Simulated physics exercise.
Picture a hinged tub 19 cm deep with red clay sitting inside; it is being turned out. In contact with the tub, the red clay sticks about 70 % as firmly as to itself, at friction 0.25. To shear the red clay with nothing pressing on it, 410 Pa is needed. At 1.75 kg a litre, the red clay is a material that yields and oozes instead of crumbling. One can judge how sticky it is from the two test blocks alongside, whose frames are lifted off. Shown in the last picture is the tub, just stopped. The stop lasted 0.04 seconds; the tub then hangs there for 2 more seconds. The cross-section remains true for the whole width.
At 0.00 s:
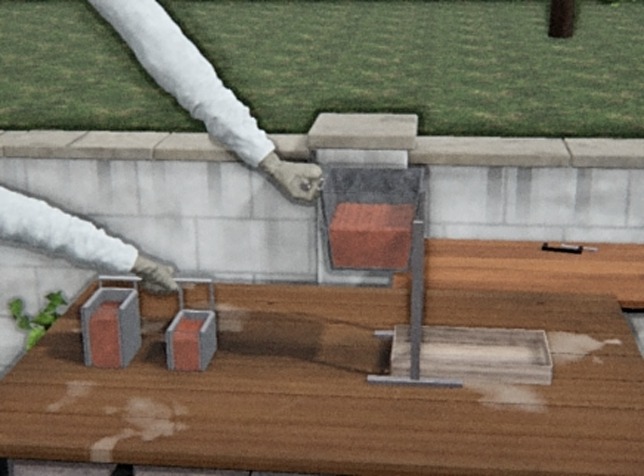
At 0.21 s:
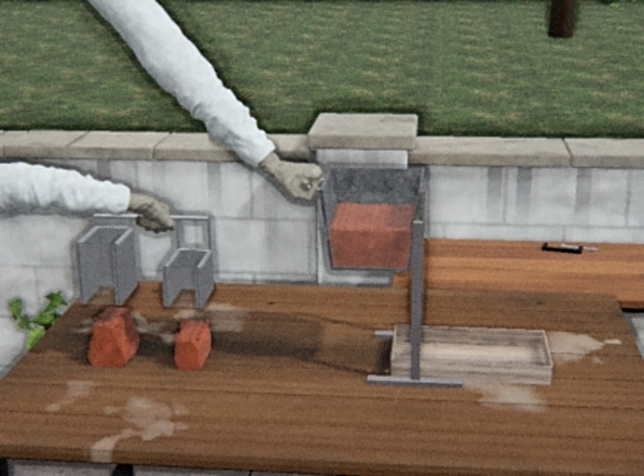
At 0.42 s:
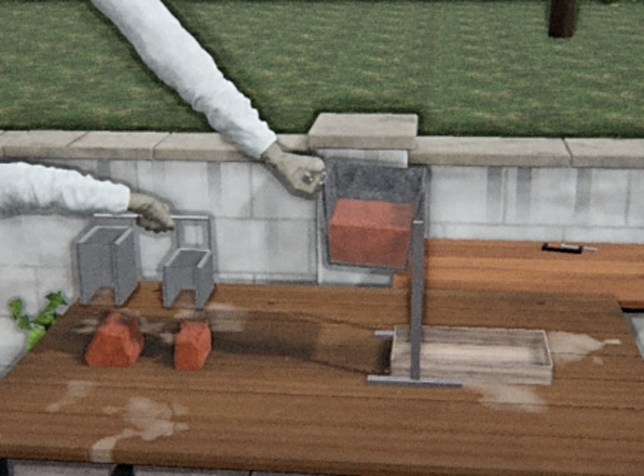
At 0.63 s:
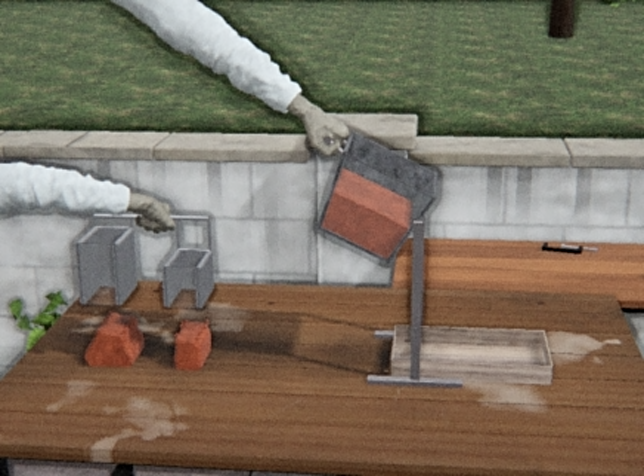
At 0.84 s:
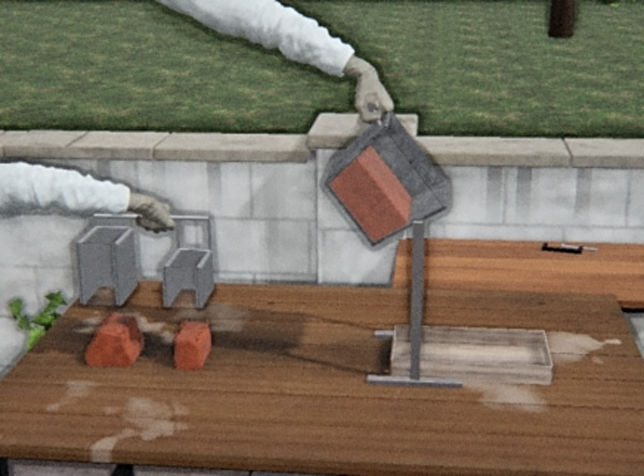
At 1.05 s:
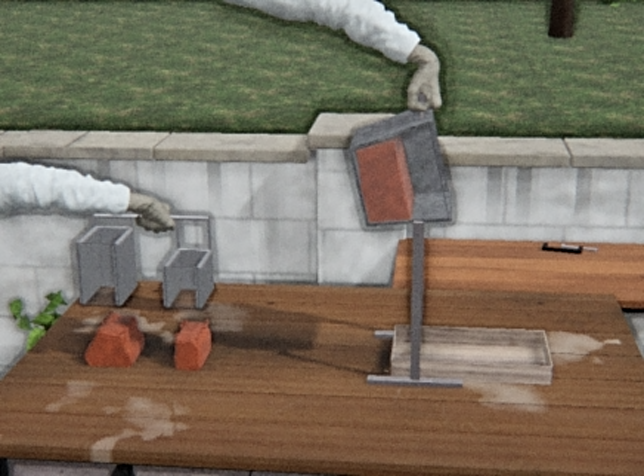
On a wooden table, one hand lifts molds off red clay, then another tilts a clay-filled tub rightward.
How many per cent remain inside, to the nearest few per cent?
Roughly 100 per cent remains inside.
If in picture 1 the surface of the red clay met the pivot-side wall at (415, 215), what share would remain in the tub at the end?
Then about 75 %.
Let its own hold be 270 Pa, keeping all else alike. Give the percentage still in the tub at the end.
Then roughly 95 %.
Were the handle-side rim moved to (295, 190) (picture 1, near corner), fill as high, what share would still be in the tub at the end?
Close to 70 per cent would still be in the tub.
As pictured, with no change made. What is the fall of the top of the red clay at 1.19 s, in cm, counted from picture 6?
About 4 cm.
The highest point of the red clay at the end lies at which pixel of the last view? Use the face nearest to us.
Somewhere near (395, 172) in the last view.
After 1.19 s, the tub is at 77 degrees and holds 100 %.
After 1.36 s, the tub is at 77 degrees and holds 100 %.
After 1.53 s, the tub is at 77 degrees and holds 100 %.
After 1.70 s, the tub is at 77 degrees and holds 100 %.
After 3.05 s, the tub is at 77 degrees and holds 100 %.
